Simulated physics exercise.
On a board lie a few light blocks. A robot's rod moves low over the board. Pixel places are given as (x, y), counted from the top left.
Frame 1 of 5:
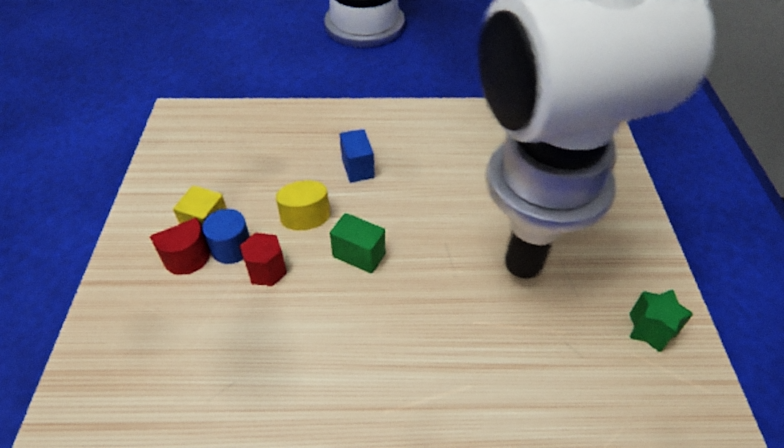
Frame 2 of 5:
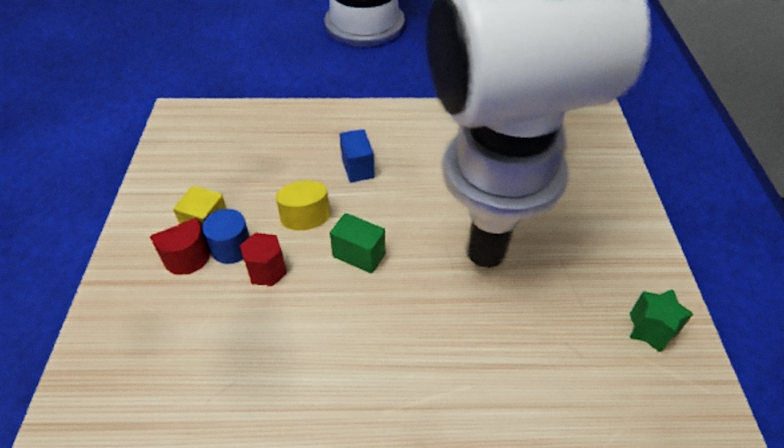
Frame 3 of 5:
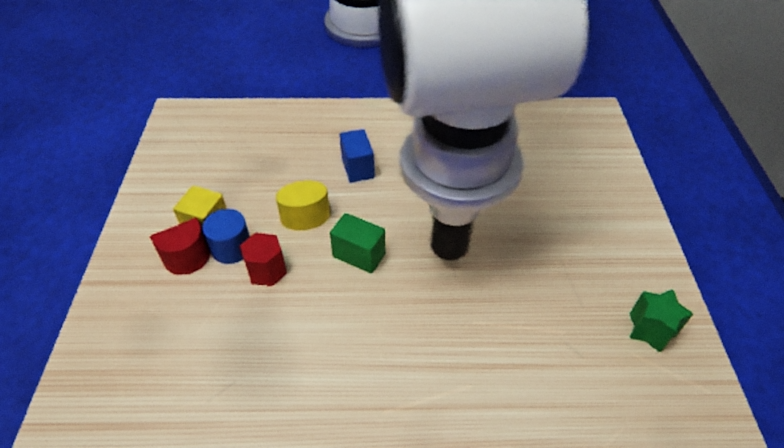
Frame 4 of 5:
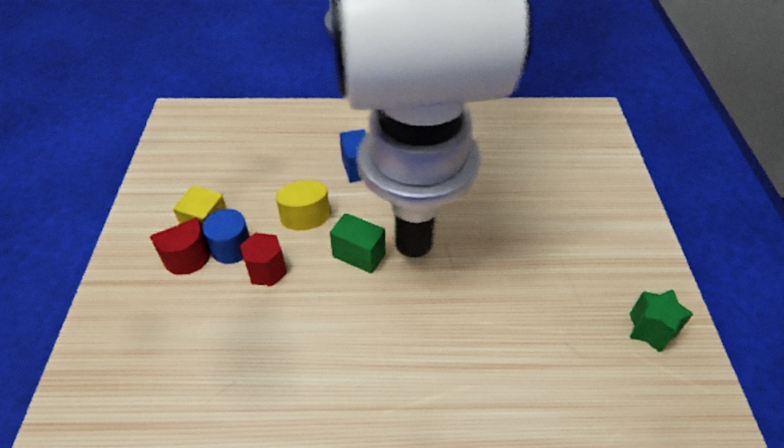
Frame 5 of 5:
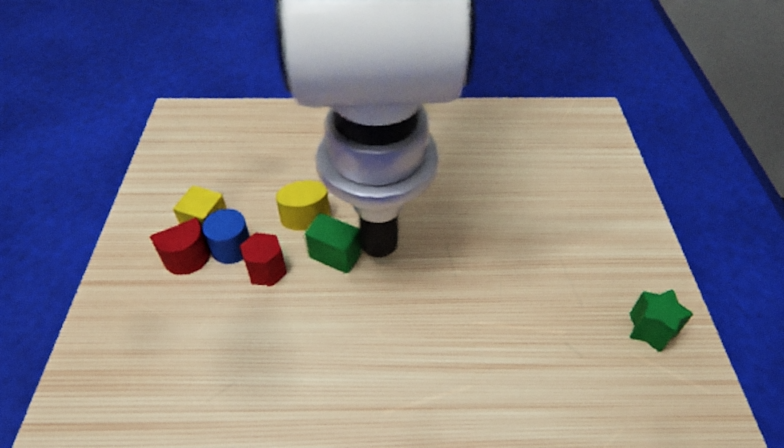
A robot's rod moves left over the board and pushes the green oblong slightly left.
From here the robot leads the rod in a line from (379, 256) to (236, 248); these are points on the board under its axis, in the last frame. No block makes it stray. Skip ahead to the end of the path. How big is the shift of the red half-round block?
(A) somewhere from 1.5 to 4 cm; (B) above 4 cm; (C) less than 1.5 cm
The answer is B.
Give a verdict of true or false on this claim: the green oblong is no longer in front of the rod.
That is false.
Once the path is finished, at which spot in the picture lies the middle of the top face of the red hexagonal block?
Final place: (226, 264).
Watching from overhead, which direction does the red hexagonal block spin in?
Against the clock.
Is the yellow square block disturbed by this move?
The yellow square block is moved.
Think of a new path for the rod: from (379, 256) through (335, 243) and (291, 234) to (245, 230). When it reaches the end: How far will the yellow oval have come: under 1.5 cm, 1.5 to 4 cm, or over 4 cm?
It slides somewhere between 1.5 and 4 cm.
The first path, step by step. One third of the way, rod (329, 240); red hexagonal block (250, 248), turned 35° anticlockwise; green oblong (282, 228).
Two thirds of the way, rod (279, 237); red half-round block (144, 240), turned 45° anticlockwise; yellow square block (190, 196), turned 35° clockwise; blue cylinder (187, 229); red hexagonal block (228, 263), turned 70° anticlockwise; green oblong (231, 235), turned 30° anticlockwise.
At the end, rod (231, 234); red half-round block (107, 243), turned 100° anticlockwise; yellow square block (188, 196), turned 40° clockwise; blue cylinder (151, 232); red hexagonal block (226, 264), turned 75° anticlockwise; green oblong (187, 244), turned 70° anticlockwise.
